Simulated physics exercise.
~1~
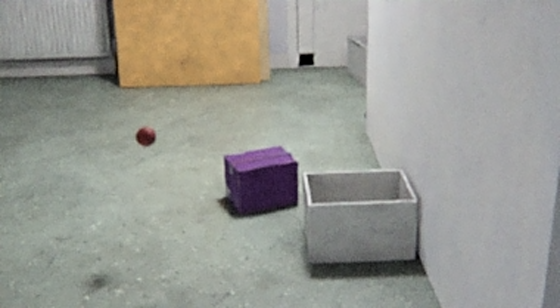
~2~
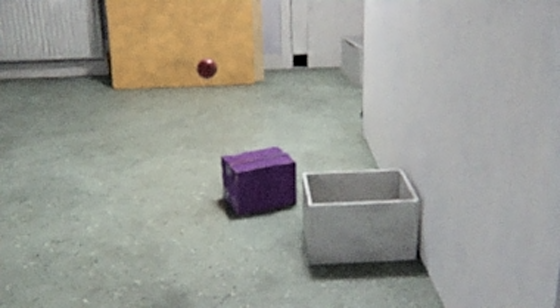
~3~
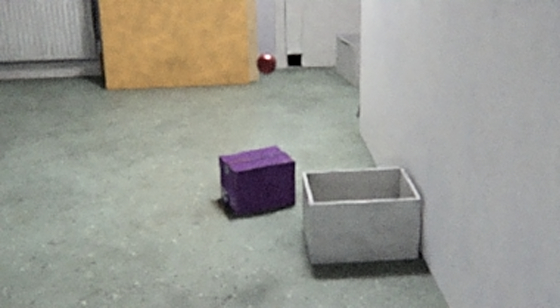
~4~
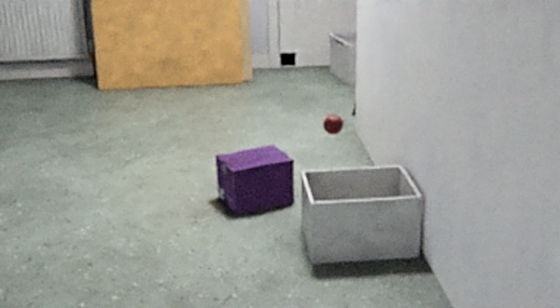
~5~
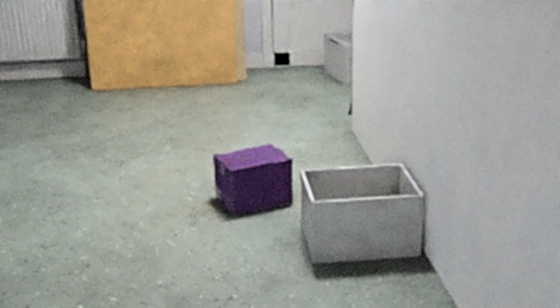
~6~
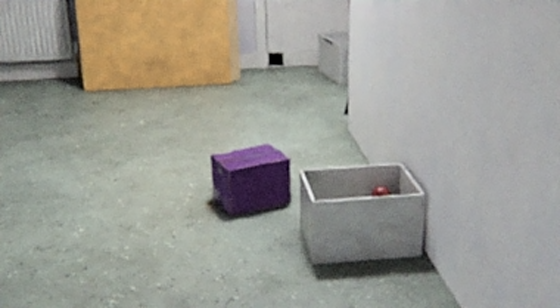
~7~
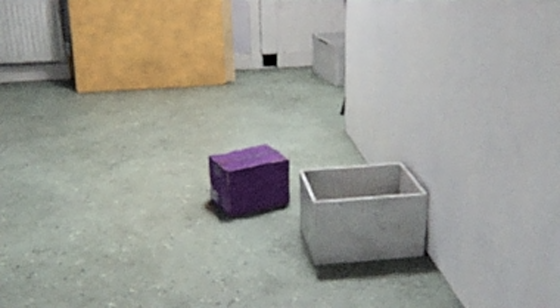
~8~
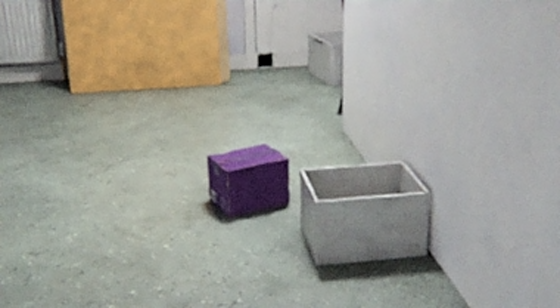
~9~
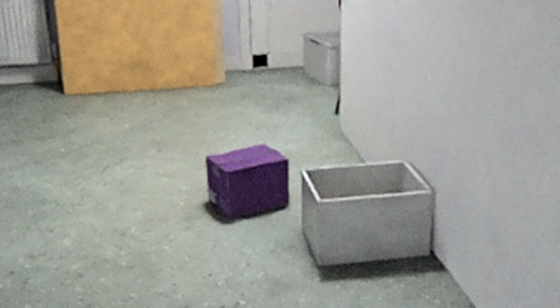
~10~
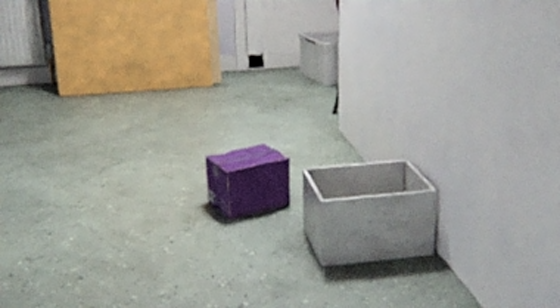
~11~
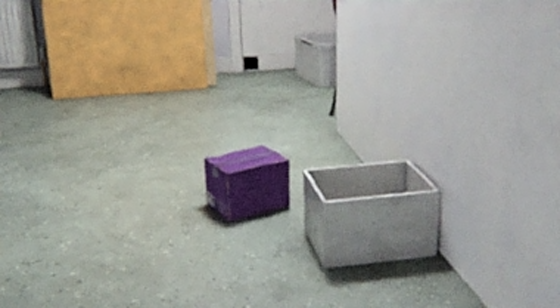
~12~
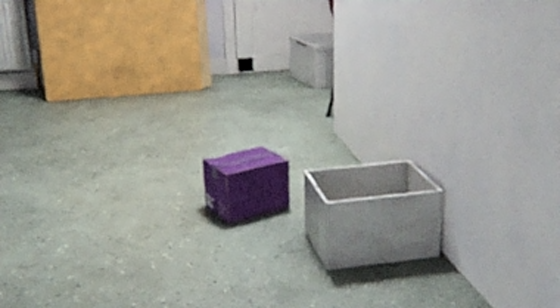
Red apple flying in an arc past a purple parcel, dropping into an open grey box, bobbing up briefly and staying inside.
